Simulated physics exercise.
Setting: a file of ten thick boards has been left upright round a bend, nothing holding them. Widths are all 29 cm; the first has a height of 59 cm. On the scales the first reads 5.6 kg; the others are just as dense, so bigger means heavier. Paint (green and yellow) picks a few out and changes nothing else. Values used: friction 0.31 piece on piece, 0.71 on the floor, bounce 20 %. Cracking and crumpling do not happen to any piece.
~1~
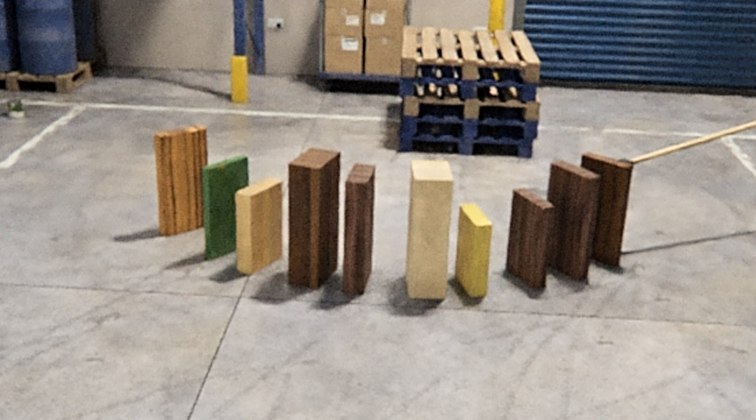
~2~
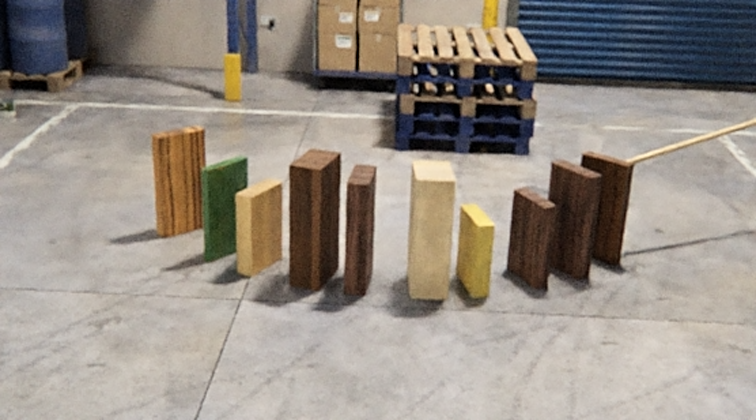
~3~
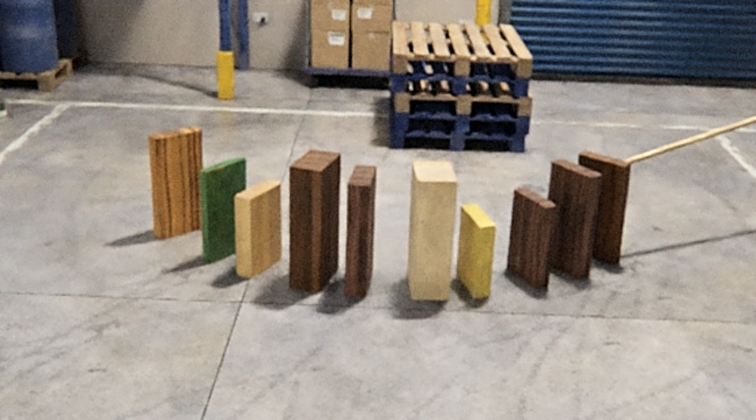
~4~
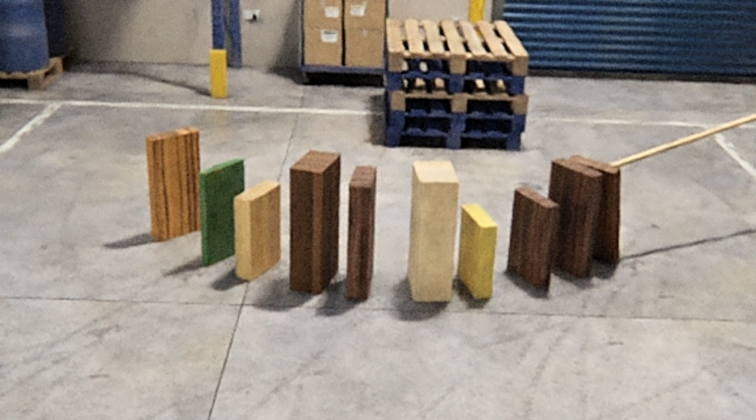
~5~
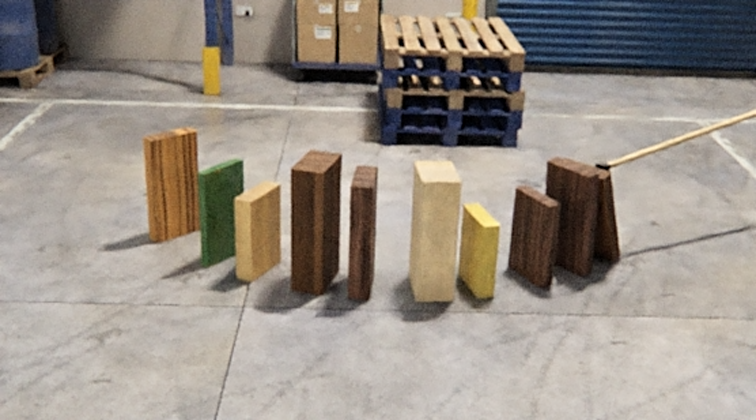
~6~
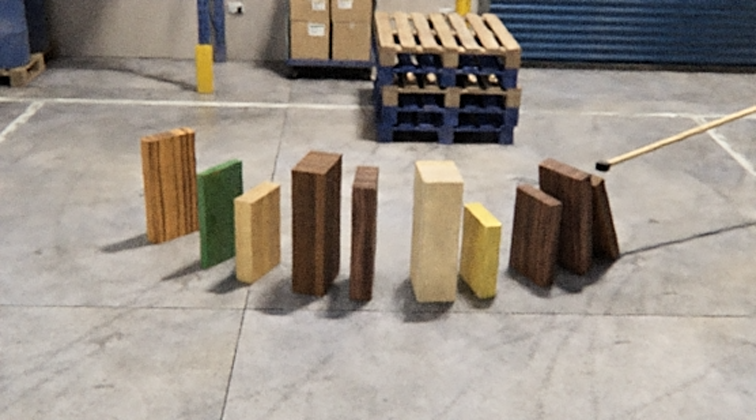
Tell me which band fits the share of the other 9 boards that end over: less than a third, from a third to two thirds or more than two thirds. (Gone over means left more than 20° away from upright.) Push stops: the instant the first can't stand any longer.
I would say upwards of two thirds of them.
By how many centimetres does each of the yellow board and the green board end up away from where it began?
Moved: Yellow 20, green 40.
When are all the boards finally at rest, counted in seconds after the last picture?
At roughly 2.5 s.
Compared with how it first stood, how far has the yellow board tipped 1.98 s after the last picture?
I'd estimate close to 50°.
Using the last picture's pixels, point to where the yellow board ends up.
Roughly at (447, 261).
Then, 0.30 s on from the sixth picture, 2 of the 9 other boards over.
Then, 1.10 s on from the sixth picture, 4 of the 9 other boards over; yellow board tipped 39°.
Then, 1.72 s on from the sixth picture, 8 of the 9 other boards over; yellow board tipped 53°; green board tipped 31°.
Then, 1.98 s on from the sixth picture, 9 of the 9 other boards over; green board lying flat; yellow board tipped 51°.
Finally, 9 of the 9 other boards over; green board lying flat; yellow board tipped 50°. That is 100 per cent. Not one is left standing. Seen by the last camera, middles, green board near (178, 247), yellow board near (447, 261).
